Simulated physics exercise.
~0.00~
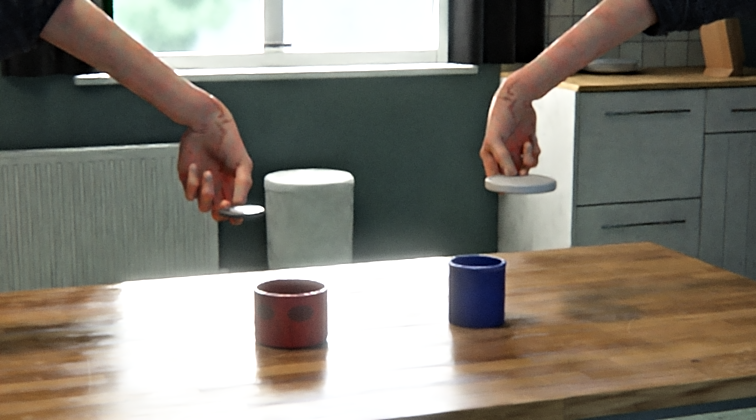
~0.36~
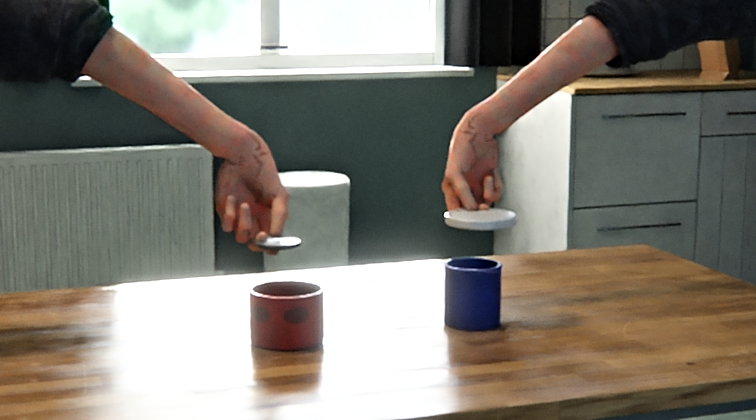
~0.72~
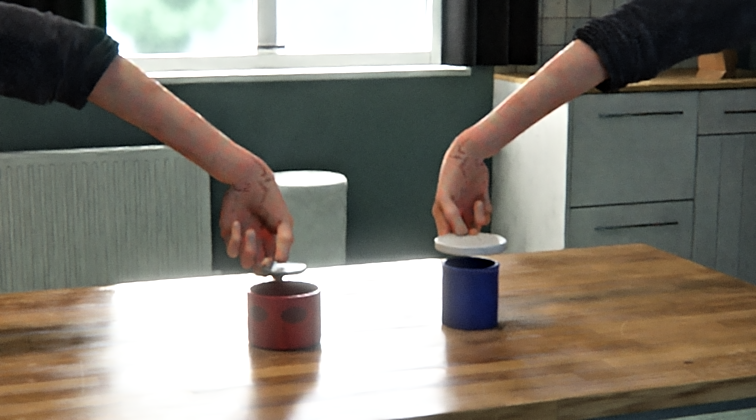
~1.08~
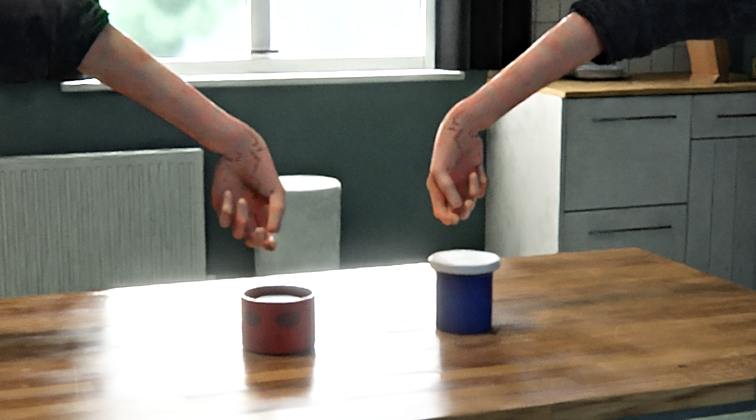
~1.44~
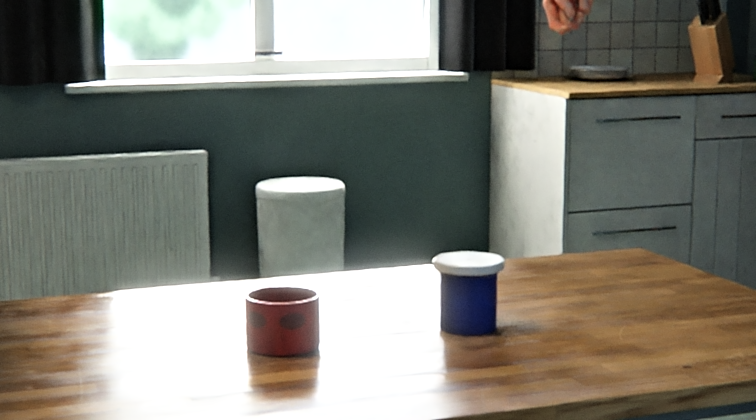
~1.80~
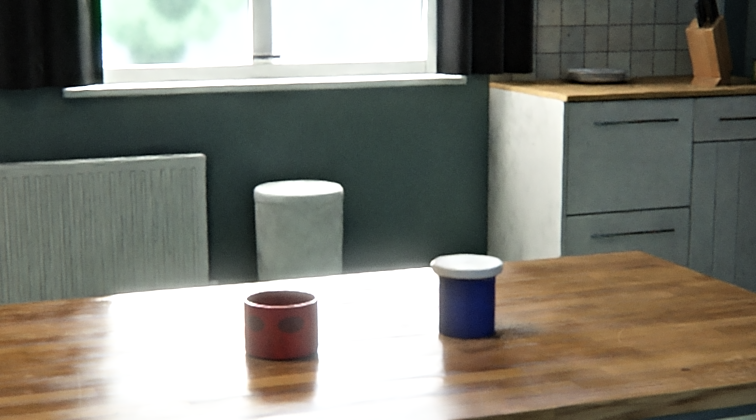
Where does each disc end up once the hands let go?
The grey disc drops inside the red mug on the left, while the white disc rests across the top of the blue beaker and covers its opening.
Two hands lowering discs onto a red mug and a blue beaker, the grey one dropping inside, the white one covering the beaker.
